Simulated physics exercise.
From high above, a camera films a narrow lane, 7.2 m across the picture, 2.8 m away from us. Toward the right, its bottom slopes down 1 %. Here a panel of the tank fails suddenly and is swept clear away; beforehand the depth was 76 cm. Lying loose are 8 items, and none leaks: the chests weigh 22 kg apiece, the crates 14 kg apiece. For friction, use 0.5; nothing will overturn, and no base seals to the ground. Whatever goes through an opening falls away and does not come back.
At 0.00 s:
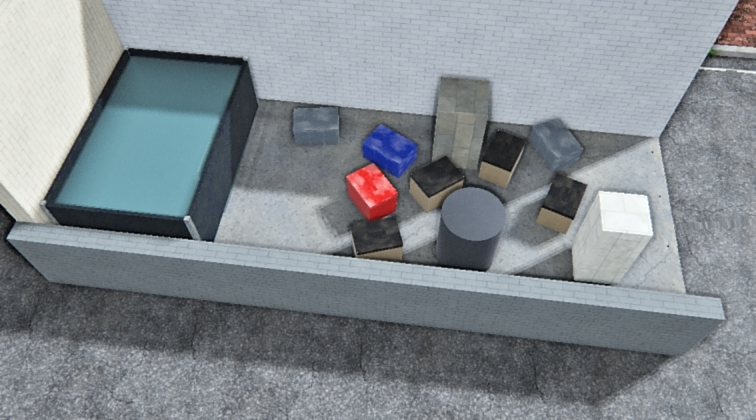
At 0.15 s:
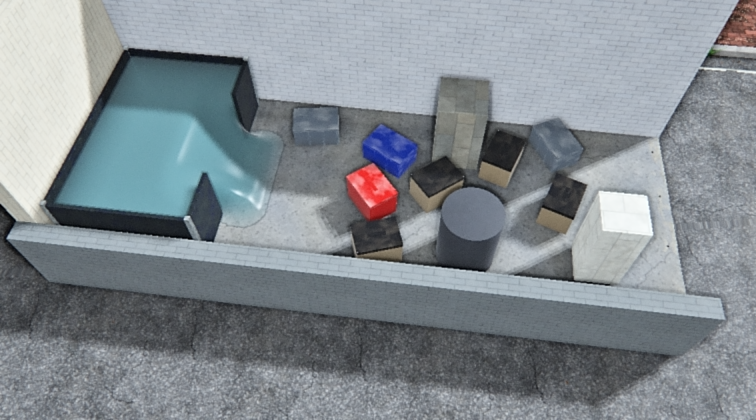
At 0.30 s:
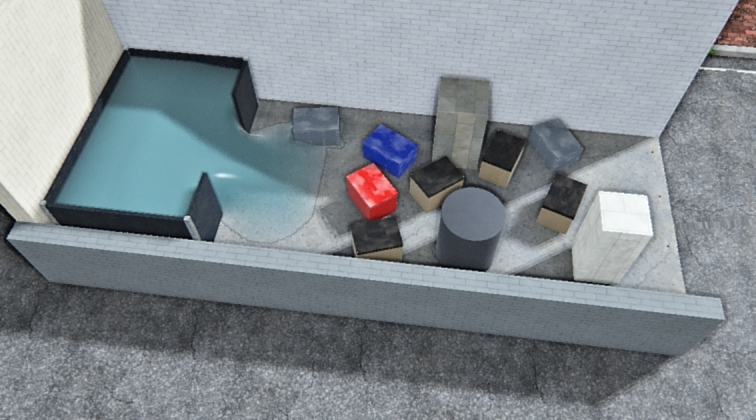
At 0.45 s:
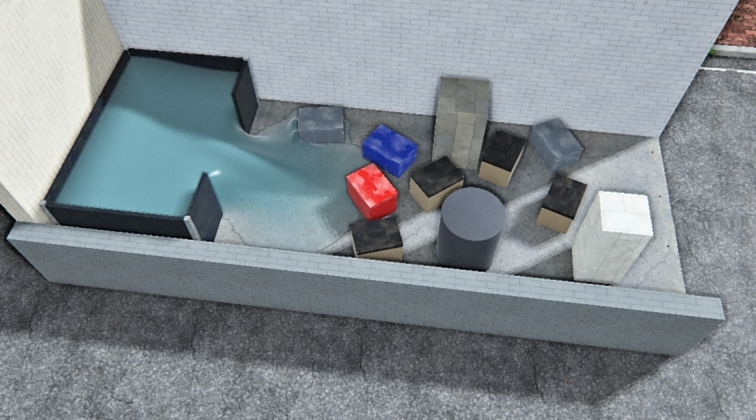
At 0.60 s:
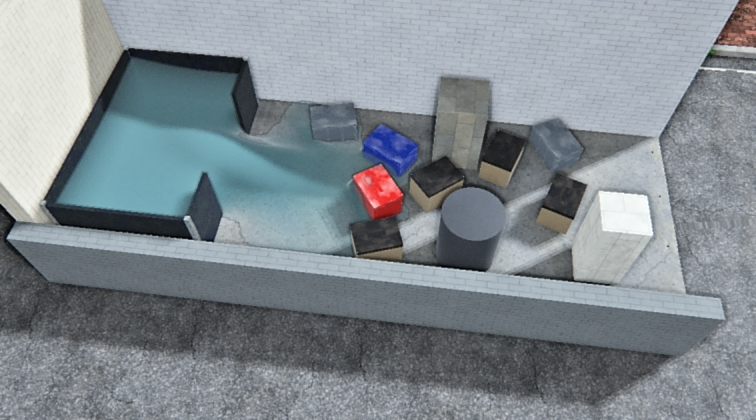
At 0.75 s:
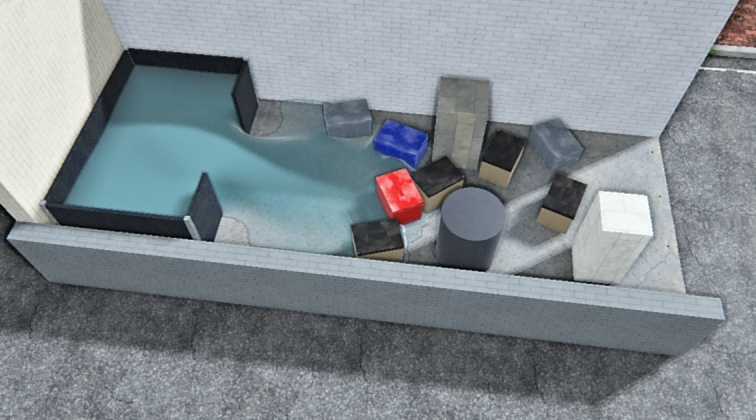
Water pouring through a gap in a dark-walled tank, spreading right across a walled lane and nudging grey, red and blue boxes.
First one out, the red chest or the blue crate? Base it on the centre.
The red one is out first.
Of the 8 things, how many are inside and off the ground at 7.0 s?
Total: 1.
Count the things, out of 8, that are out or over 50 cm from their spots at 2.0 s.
By that point, 6.
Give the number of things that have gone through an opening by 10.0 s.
5 by that time.
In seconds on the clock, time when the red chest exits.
It gets out at about 3.0 s.
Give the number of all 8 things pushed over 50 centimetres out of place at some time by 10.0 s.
The total is 8.
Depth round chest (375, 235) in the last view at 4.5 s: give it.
18 cm.
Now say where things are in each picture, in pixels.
In the first picture, the red chest at (371, 185), on the bottom; the blue crate at (390, 143) rests on the ground; water covers 3.8 m2; 0 of 8 have shifted.
In the second picture, the red chest at (371, 185) rests on the ground; the blue crate at (390, 143), on the bottom; 4.6 m2 under water; 0 of 8 have shifted.
In the third picture, the red chest at (371, 185) rests on the ground; the blue crate at (390, 143) rests on the ground; 5.6 m2 under water; 0 of 8 have shifted.
In the fourth picture, the red chest at (371, 185) rests on the ground; the blue crate at (390, 143), on the bottom; water covers 6.8 m2; 1 of 8 have shifted.
In the fifth picture, the red chest at (377, 186), on the bottom, 7 cm from its start; the blue crate at (390, 143) rests on the ground; 7.8 m2 under water; 2 of 8 have shifted.
In the sixth picture, the red chest at (399, 190) rests on the ground, 35 cm from its start; the blue crate at (401, 137) rests on the ground, 18 cm from its start; 8.9 m2 under water; 3 of 8 have shifted.
After 2.0 s the red chest is near (546, 156), 2.3 m from its start, afloat; the blue crate is near (414, 111), 0.5 m from its start, afloat; 0 of 8 are out; 4 afloat.
After 4.5 s the red chest has gone out (at 2.9 s); the blue crate is near (454, 170), 0.9 m from its start, afloat; 4 of 8 are out; 3 afloat.
After 7.0 s the red chest has gone out (at 2.9 s); the blue crate has gone out (at 6.6 s); 5 of 8 are out; 1 afloat.
After 10.0 s the red chest has gone out (at 2.9 s); the blue crate has gone out (at 6.6 s); 5 of 8 are out; 0 afloat.
